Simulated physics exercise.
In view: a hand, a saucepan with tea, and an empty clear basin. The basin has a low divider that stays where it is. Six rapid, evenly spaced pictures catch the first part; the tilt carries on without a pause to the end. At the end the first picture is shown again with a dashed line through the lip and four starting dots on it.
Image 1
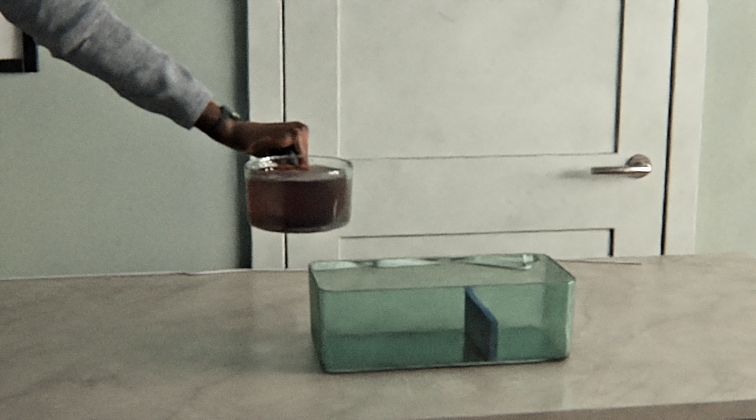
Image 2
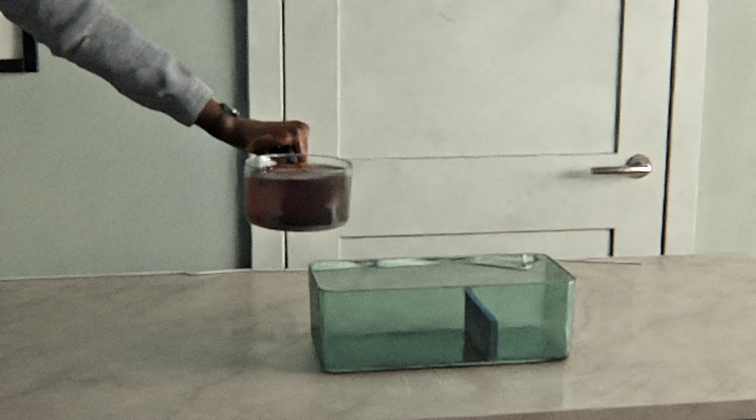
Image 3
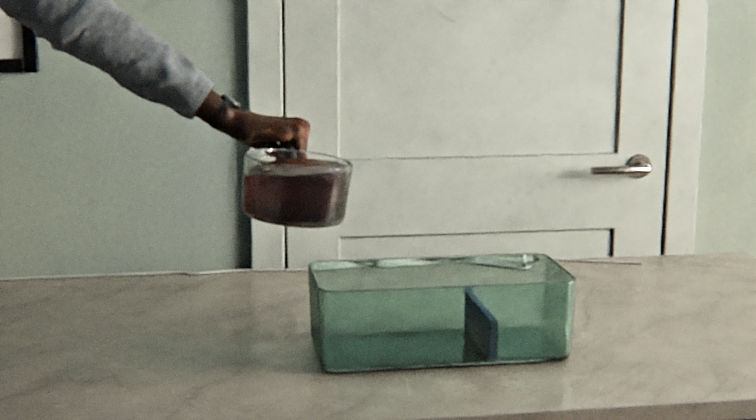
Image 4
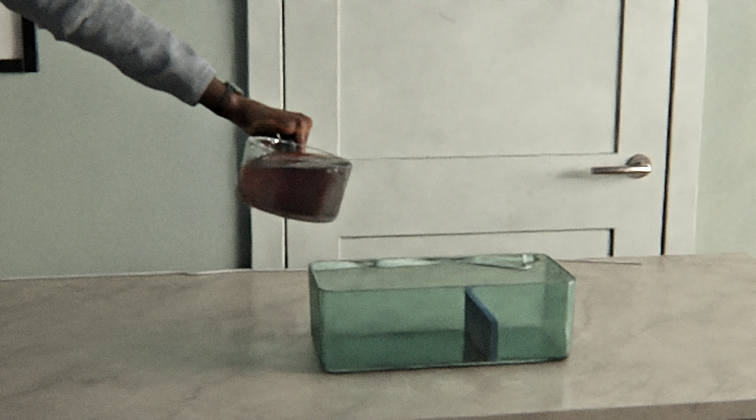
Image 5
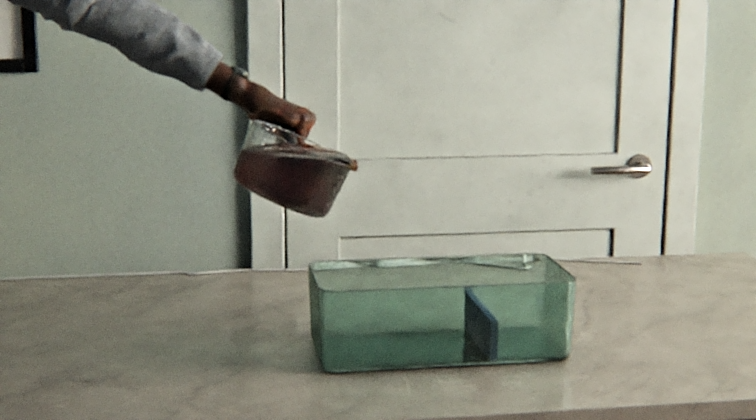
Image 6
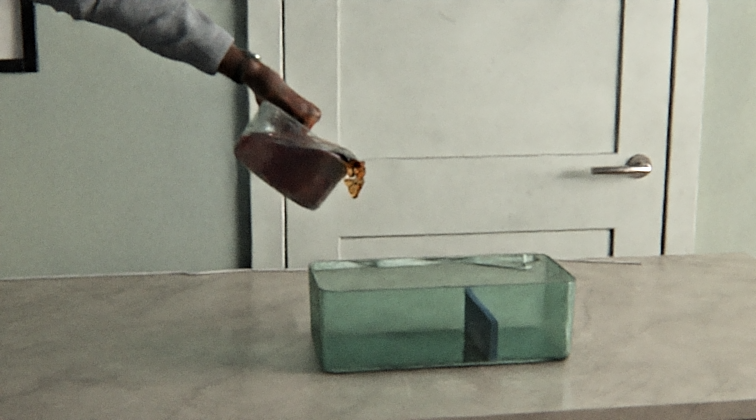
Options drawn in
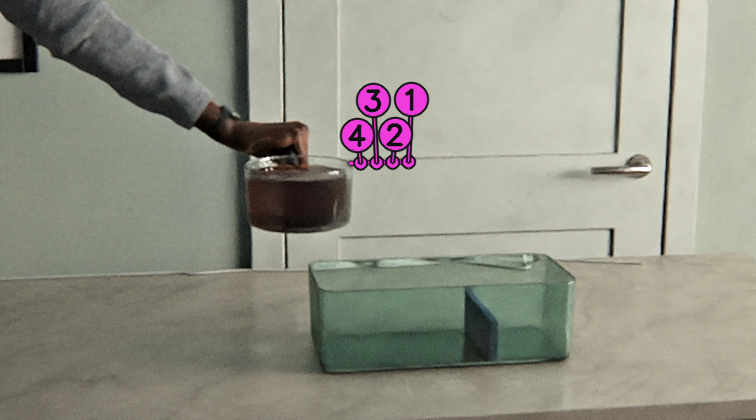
A hand holding a clear saucepan of dark tea keeps it nearly level, then tilts it steadily to the right above a greenish clear basin with an upright divider, until amber liquid begins to come over the lip.
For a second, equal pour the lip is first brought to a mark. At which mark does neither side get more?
Take 2.
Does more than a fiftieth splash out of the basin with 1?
Yes, it does.
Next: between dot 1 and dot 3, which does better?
The answer is 1.
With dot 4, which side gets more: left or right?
More ends on the left.
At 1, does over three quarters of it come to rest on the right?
No, it does not.
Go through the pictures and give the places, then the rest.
Upright, lip at (350, 163); basin from (321, 371) to (570, 358); top of the wall at (481, 305); nothing has left yet, in the first frame.
Upright, lip at (350, 163); nothing has left yet, in the second frame.
Tipped about 7°, lip at (350, 163); nothing has left yet, in the third frame.
Tipped about 14°, lip at (350, 163); nothing has left yet, in the fourth frame.
Tipped about 25°, lip at (350, 163); tea is over the lip, down to (353, 167), in the fifth frame.
Tipped about 37°, lip at (350, 163); tea is over the lip, down to (353, 194), in the sixth frame.
On the marked copy, 1 at (408, 161); 2 at (392, 162); 3 at (376, 162); 4 at (360, 163).
With 1, about 31 % ends left of the wall and 62 % right of it; 8 % is lost outside.
With 2, about 48 % ends left of the wall and 46 % right of it; 6 % is lost outside.
With 3, about 73 % ends left of the wall and 22 % right of it; 5 % is lost outside.
With 4, about 85 % ends left of the wall and 5 % right of it; 10 % is lost outside.
